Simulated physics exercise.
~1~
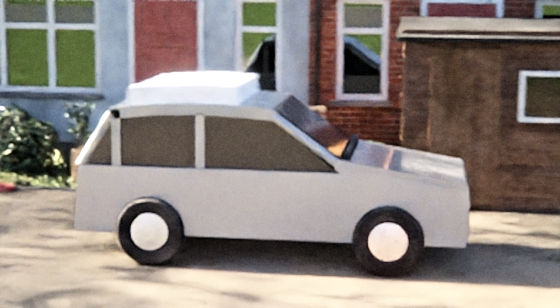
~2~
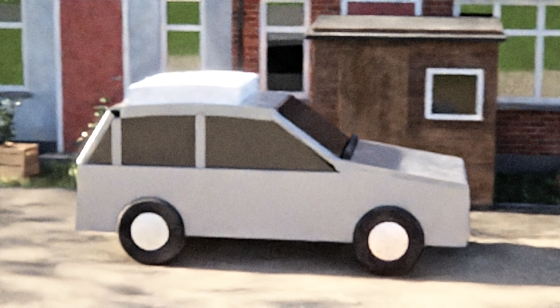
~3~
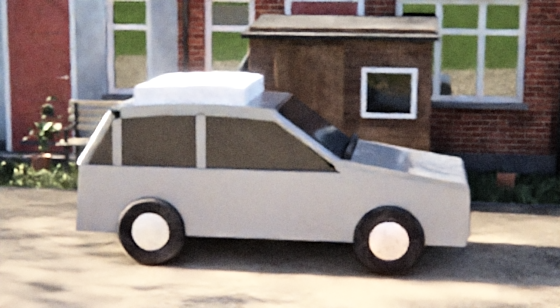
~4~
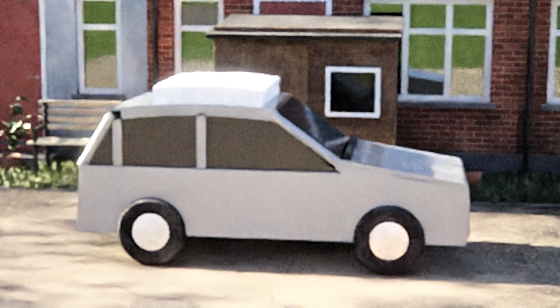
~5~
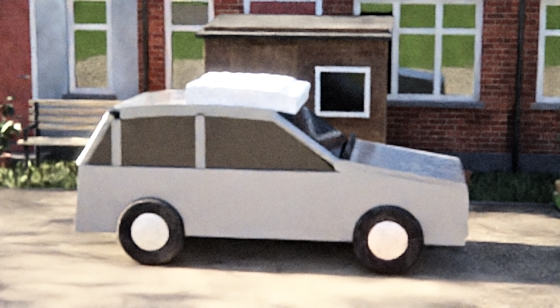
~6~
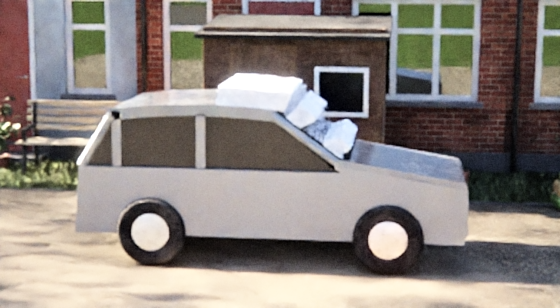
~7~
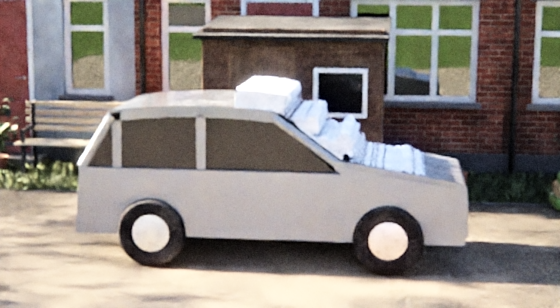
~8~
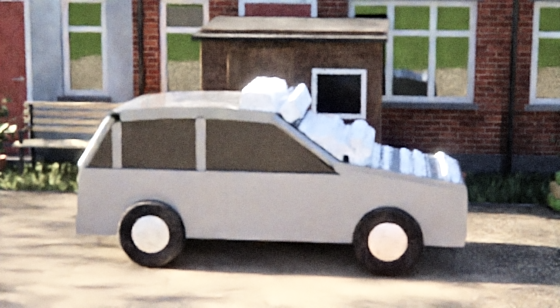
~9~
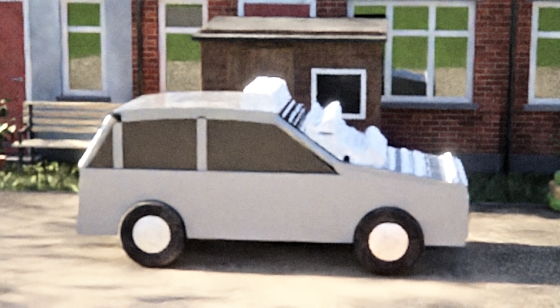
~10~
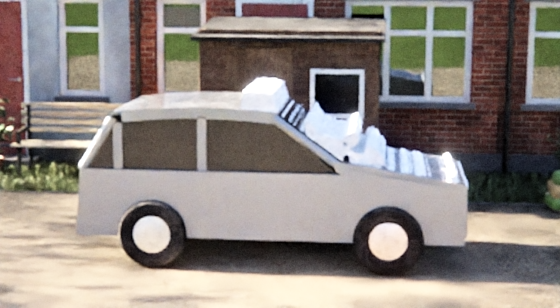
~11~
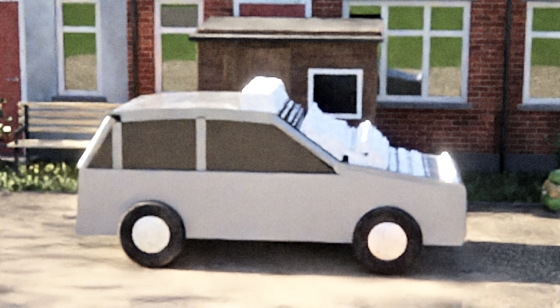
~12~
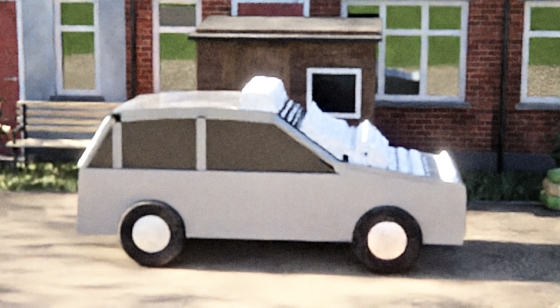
Street beside brick houses, a grey car braking to a stop as roof snow slides forward, breaking into heaps over windscreen and bonnet.
